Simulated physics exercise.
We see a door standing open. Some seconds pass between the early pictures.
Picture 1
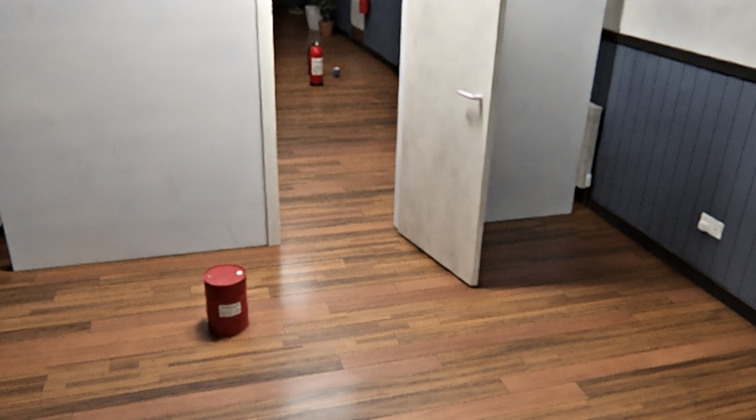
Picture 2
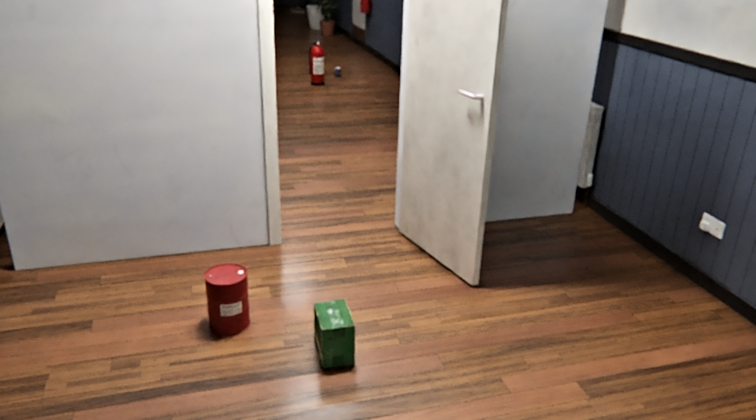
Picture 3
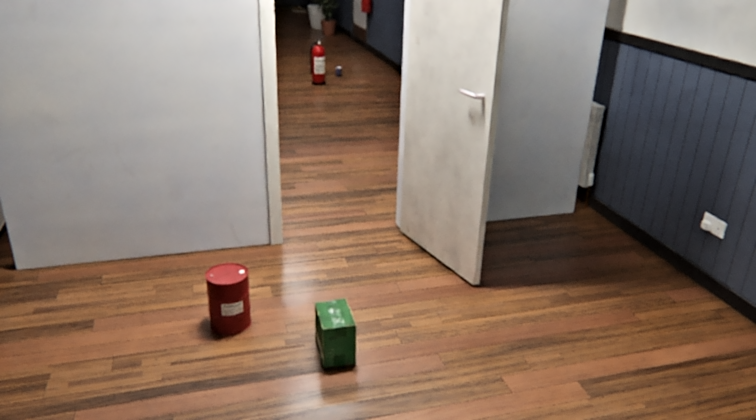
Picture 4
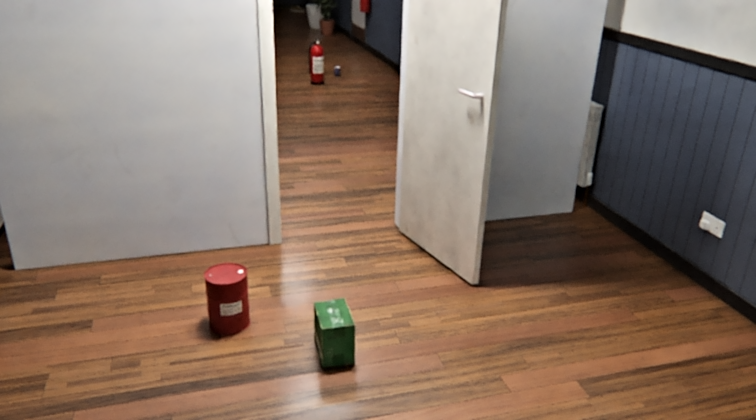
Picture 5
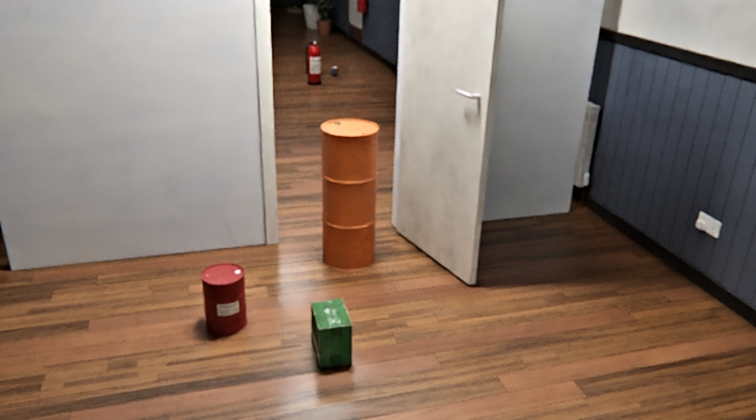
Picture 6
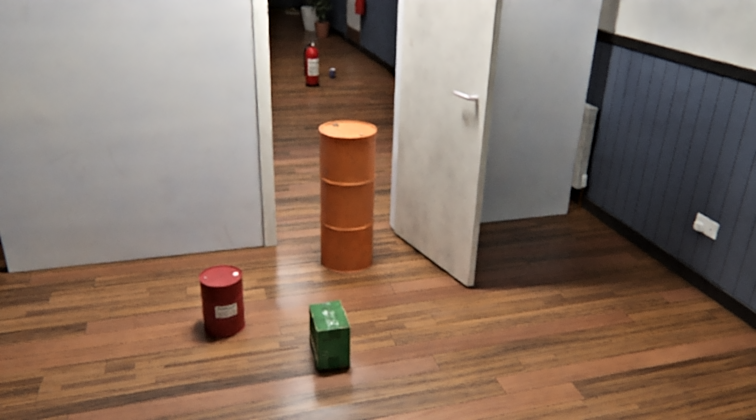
Door standing wide open and still, with a green box appearing beside a red canister, then an orange drum in the doorway.
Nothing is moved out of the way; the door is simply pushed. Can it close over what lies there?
The door is blocked.
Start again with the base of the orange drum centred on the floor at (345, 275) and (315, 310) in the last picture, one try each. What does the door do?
In the first case it is blocked; in the second case it closes.
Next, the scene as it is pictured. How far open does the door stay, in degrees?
About 55°.
Then, 0.60 s after the last picture, open by 85°.
Then, 0.90 s after the last picture, open by 69°.
At rest, open by 54°; all 3 in place. Seen from the same camera at the end, orange drum near (345, 197).
